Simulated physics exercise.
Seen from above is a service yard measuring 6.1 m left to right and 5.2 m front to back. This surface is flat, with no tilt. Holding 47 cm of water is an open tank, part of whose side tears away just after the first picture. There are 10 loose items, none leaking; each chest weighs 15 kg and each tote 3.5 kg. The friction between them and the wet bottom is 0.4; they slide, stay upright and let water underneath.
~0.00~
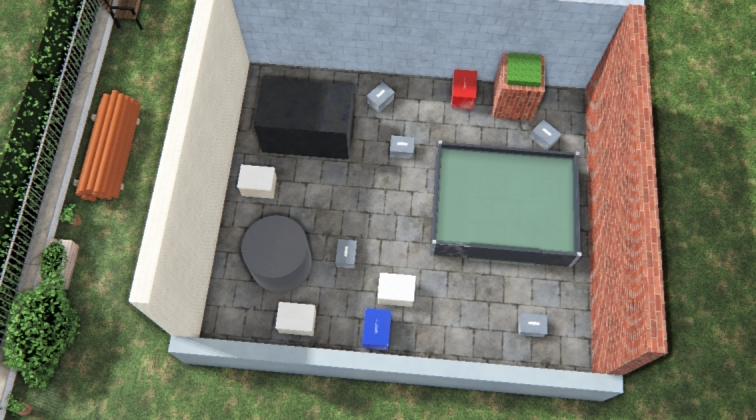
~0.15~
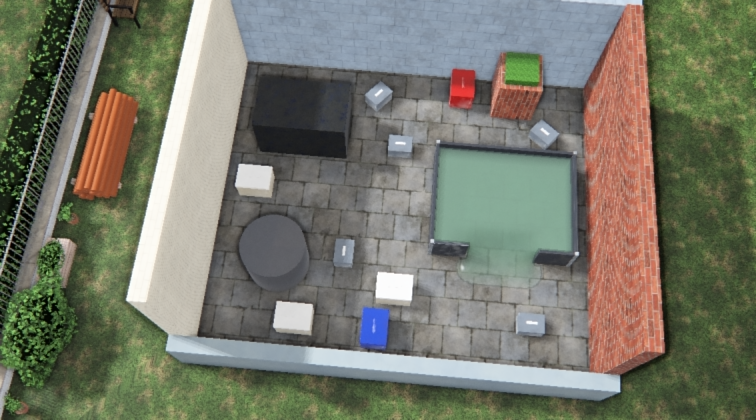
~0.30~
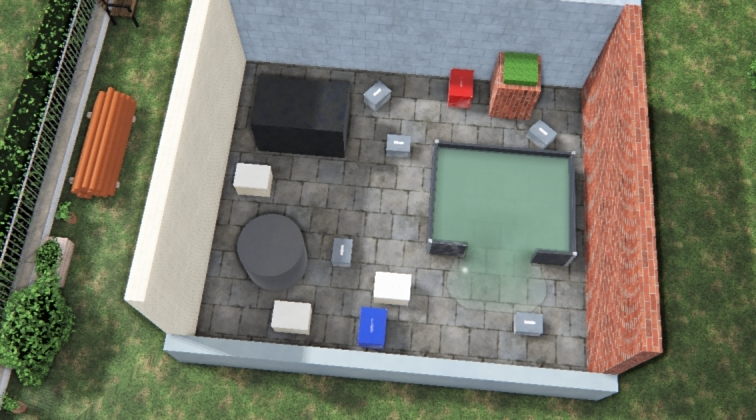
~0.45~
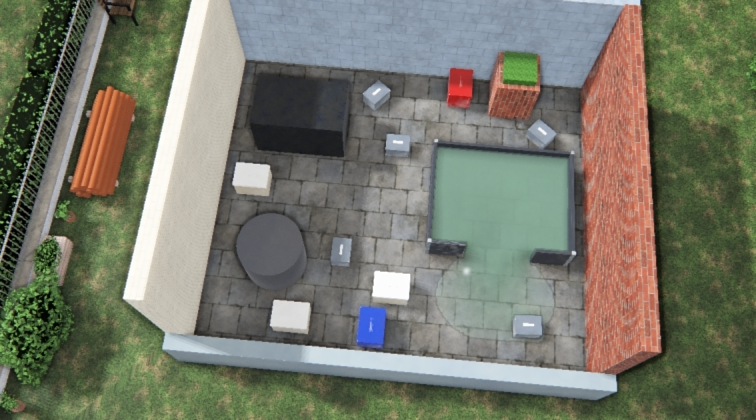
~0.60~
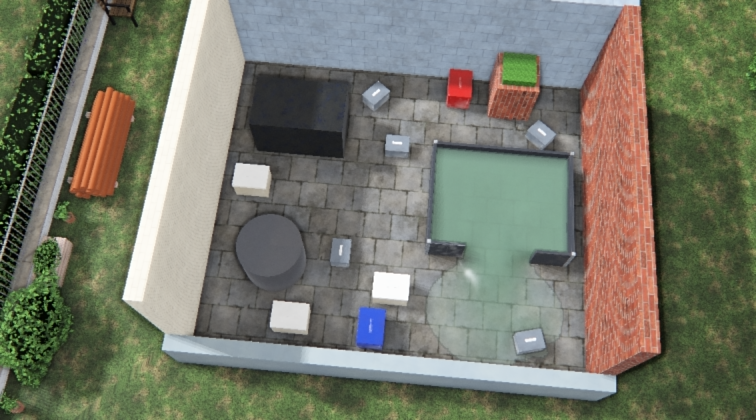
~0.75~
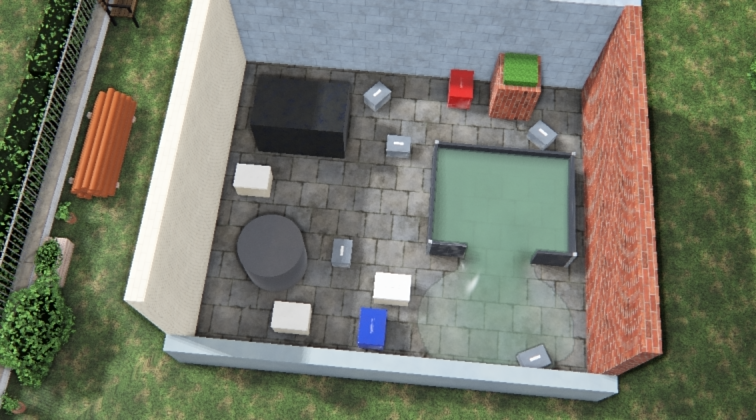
Water spreads from the opened side of a tank across paving and pushes one grey box.
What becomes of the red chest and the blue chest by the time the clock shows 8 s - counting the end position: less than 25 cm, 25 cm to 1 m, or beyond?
The red chest hardly moves, the blue chest goes a long way.
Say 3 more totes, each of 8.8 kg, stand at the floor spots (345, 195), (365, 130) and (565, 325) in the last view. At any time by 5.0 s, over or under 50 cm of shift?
Going through them in the order asked, they come out shy of the mark, shy of the mark and clear of the mark.
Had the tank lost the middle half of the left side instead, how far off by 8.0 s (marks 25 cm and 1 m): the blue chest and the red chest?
Here's how it goes: The blue chest winds up well off, and the red chest edges along somewhat.
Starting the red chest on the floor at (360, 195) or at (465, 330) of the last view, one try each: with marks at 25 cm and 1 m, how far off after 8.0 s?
Nearly still; swept far.
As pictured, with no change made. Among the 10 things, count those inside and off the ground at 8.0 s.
Of them, 1.
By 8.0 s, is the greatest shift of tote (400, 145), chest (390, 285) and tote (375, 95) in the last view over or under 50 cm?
Item by item, they came out below the mark, below the mark and below the mark.
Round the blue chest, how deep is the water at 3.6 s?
Somewhere close to 4 cm.
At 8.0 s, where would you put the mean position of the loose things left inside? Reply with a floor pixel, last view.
Roughly at (389, 188).
After 1.6 s the red chest is near (462, 83), 0.0 m from its start, aground; the blue chest is near (371, 325), 0.0 m from its start, aground; 1 afloat.
After 3.6 s the red chest is near (462, 83), 0.0 m from its start, aground; the blue chest is near (324, 246), 1.5 m from its start, aground; 2 afloat.
After 5.6 s the red chest is near (462, 83), 0.0 m from its start, aground; the blue chest is near (329, 232), 1.7 m from its start, aground; 1 afloat.
After 8.0 s the red chest is near (462, 83), 0.0 m from its start, aground; the blue chest is near (329, 232), 1.7 m from its start, aground; 1 afloat.
